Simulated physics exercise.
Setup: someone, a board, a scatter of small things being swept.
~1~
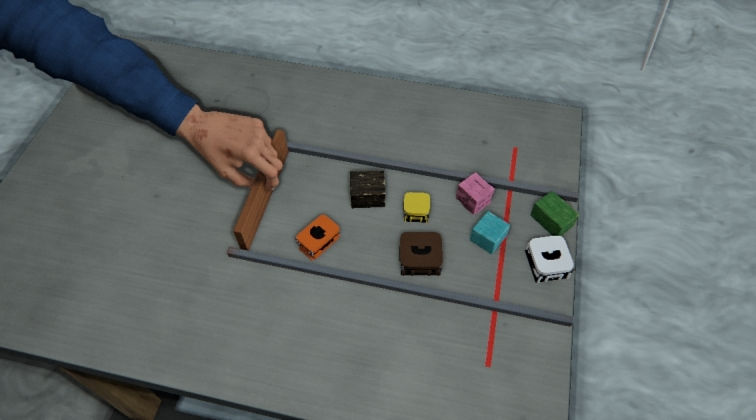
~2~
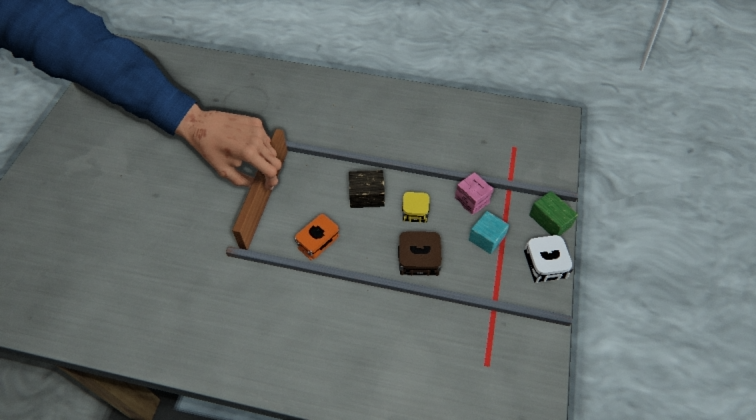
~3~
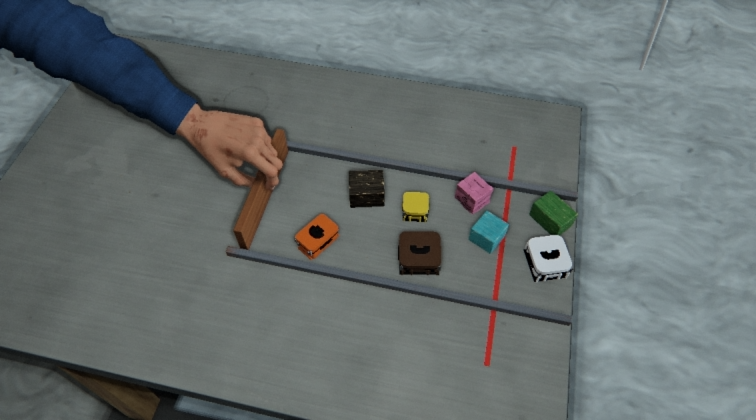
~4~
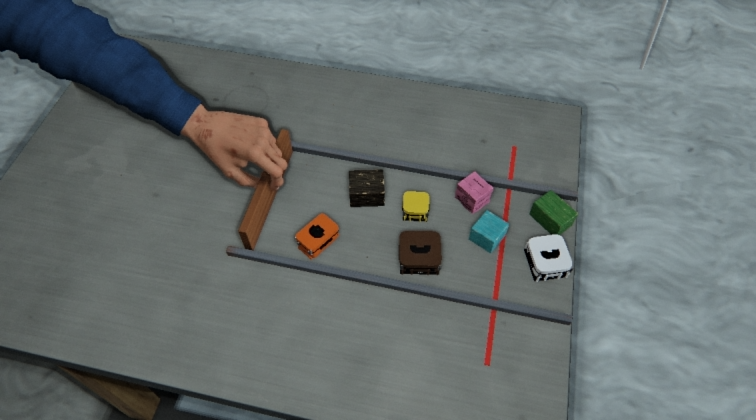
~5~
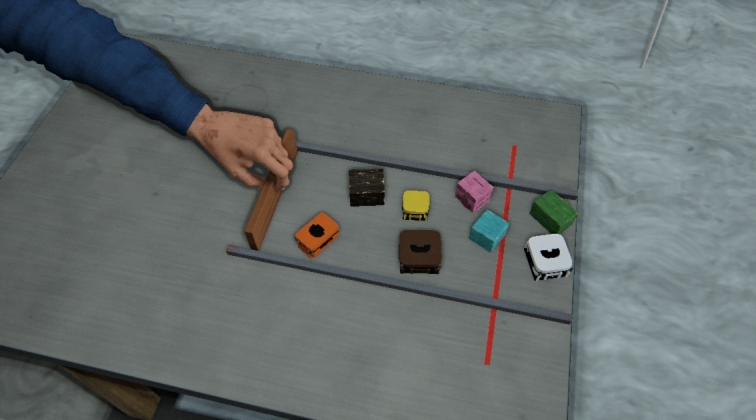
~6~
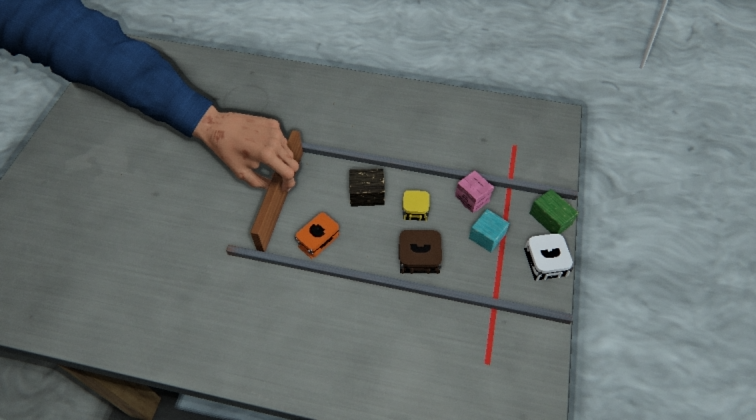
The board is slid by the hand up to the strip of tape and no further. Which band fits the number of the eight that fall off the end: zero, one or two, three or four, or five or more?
The band is one or two.
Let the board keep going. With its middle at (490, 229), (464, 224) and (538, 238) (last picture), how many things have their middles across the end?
Respectively 1, 0 and 5.
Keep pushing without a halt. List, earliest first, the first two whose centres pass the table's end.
The white case and then the turquoise block.
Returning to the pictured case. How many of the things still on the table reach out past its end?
The number overhanging is 2.
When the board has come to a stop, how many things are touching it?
3.
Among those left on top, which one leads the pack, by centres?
Turquoise block.
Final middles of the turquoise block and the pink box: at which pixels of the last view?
Turquoise block at about (575, 255), pink box at about (523, 194).
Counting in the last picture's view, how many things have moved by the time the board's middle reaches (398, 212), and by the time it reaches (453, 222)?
Note: First position 4; second position 7.
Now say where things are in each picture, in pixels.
Green block (554, 215); white case (549, 259); turquoise block (490, 233); board (263, 188); tape (503, 244), in the first frame.
White case (548, 259); yellow case (416, 208), in the second frame.
Turquoise block (488, 232); black block (367, 189), in the third frame.
Green block (553, 214); brown case (420, 253), in the fourth frame.
White case (548, 257); pink box (474, 192), in the fifth frame.
Green block (553, 213); white case (548, 257); turquoise block (489, 231); board (279, 189); tape (503, 242), in the sixth frame.
Soon after, none off yet; green block at rest near (553, 213); white case at rest near (548, 257); turquoise block at rest near (489, 231).
After that, none off yet; green block at rest near (553, 213); white case displaced about its own width near (573, 272); turquoise block displaced well along near (542, 246).
In the end, the number that fall off is one or two; gone, white case.
